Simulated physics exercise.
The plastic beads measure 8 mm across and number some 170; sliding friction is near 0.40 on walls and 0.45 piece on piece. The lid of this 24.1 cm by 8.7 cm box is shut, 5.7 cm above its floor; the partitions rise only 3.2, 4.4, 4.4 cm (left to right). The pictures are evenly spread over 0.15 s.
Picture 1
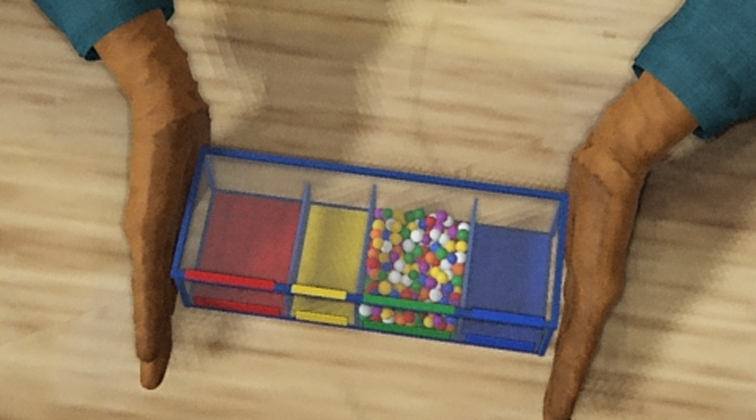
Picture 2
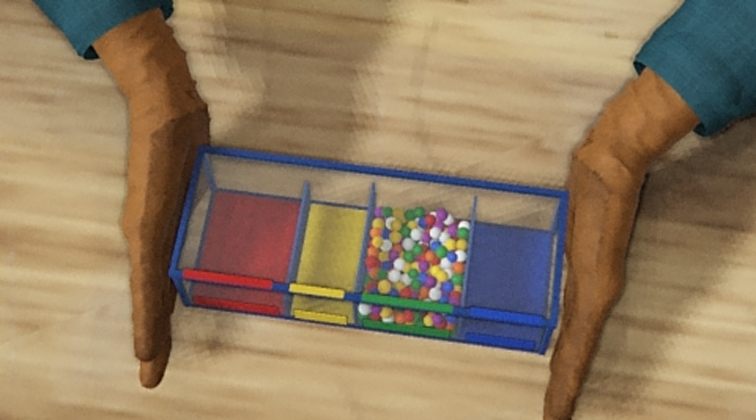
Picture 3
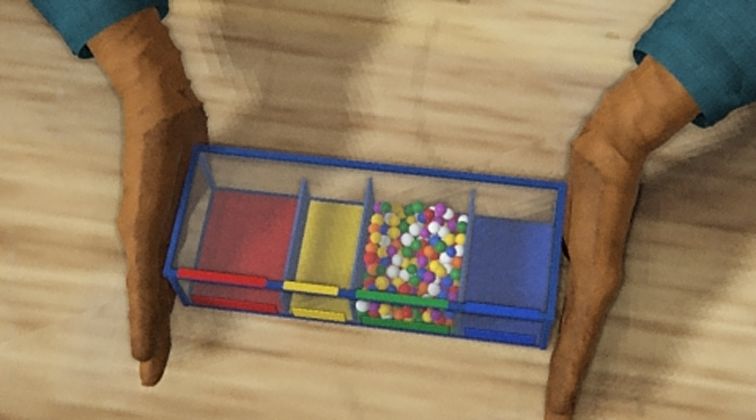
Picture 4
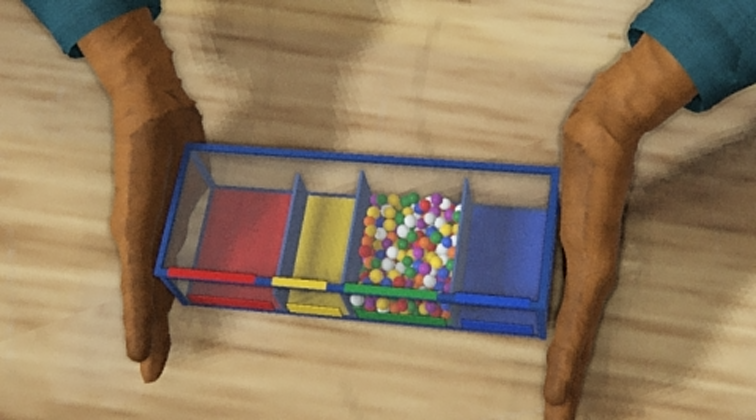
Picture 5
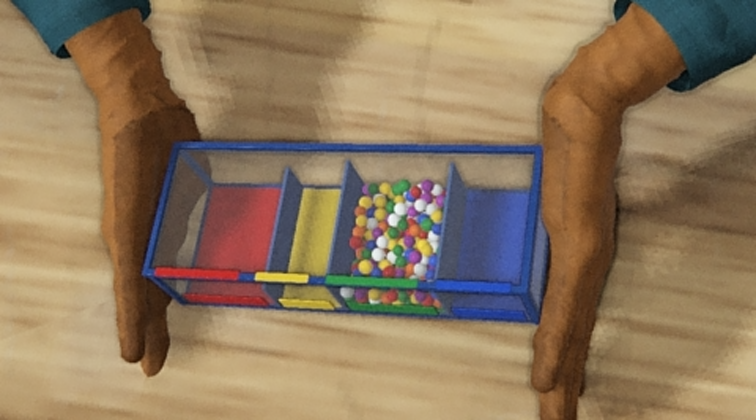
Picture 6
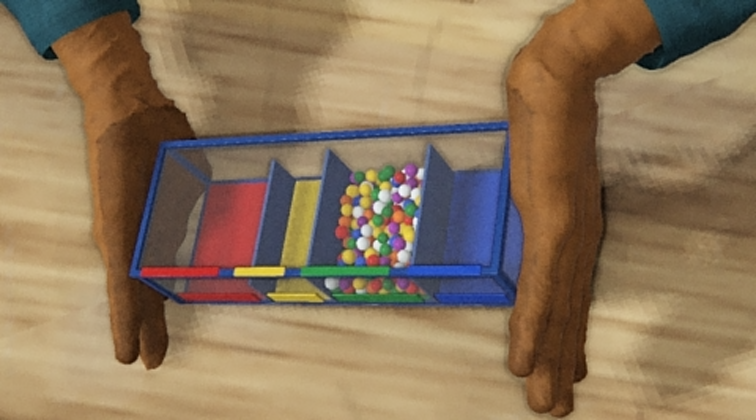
On a light wood-grain surface, two hands hold a clear, blue-edged box with red, yellow, green and blue sections, gradually tilting and turning it toward the left while the multicoloured beads stay in the green section.
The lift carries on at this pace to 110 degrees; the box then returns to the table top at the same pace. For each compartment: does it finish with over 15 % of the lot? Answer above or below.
Red below, blue below, green above, yellow below.
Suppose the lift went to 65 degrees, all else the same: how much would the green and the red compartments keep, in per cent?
Green 90; red 5.
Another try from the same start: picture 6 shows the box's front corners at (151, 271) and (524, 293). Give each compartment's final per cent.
Red 15; blue 0; green 80; yellow 10.
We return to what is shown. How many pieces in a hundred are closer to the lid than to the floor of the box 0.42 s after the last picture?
About 80 per cent.
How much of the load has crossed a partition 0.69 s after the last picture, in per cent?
Roughly 10 per cent.
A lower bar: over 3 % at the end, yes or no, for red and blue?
Red yes, blue no.
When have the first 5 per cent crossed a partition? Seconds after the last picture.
Near 0.35 s.
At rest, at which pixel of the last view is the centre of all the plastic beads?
At about (397, 277).
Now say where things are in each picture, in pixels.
In the first picture, box tilt 0 degrees, front corners at (178, 272) and (551, 322); green 100 %.
In the second picture, box tilt 1 degrees, front corners at (176, 271) and (551, 321).
In the third picture, box tilt 4 degrees, front corners at (171, 270) and (548, 315), lowest corner left front.
In the fourth picture, box tilt 9 degrees, front corners at (162, 270) and (539, 303), lowest corner left front.
In the fifth picture, box tilt 16 degrees, front corners at (150, 270) and (522, 287), lowest corner left front.
In the sixth picture, box tilt 24 degrees, front corners at (138, 271) and (493, 269), lowest corner left front; green 100 %.
Then, 0.42 s after the last picture, tilt 109 degrees; green 95 %, yellow 5 %.
Then, 0.69 s after the last picture, tilt 46 degrees; red 10 %, green 90 %.
Then, 1.08 s after the last picture, tilt 0 degrees; red 10 %, green 90 %.
In the end, red 10 %, blue 0 %, green 90 %, yellow 0 %.
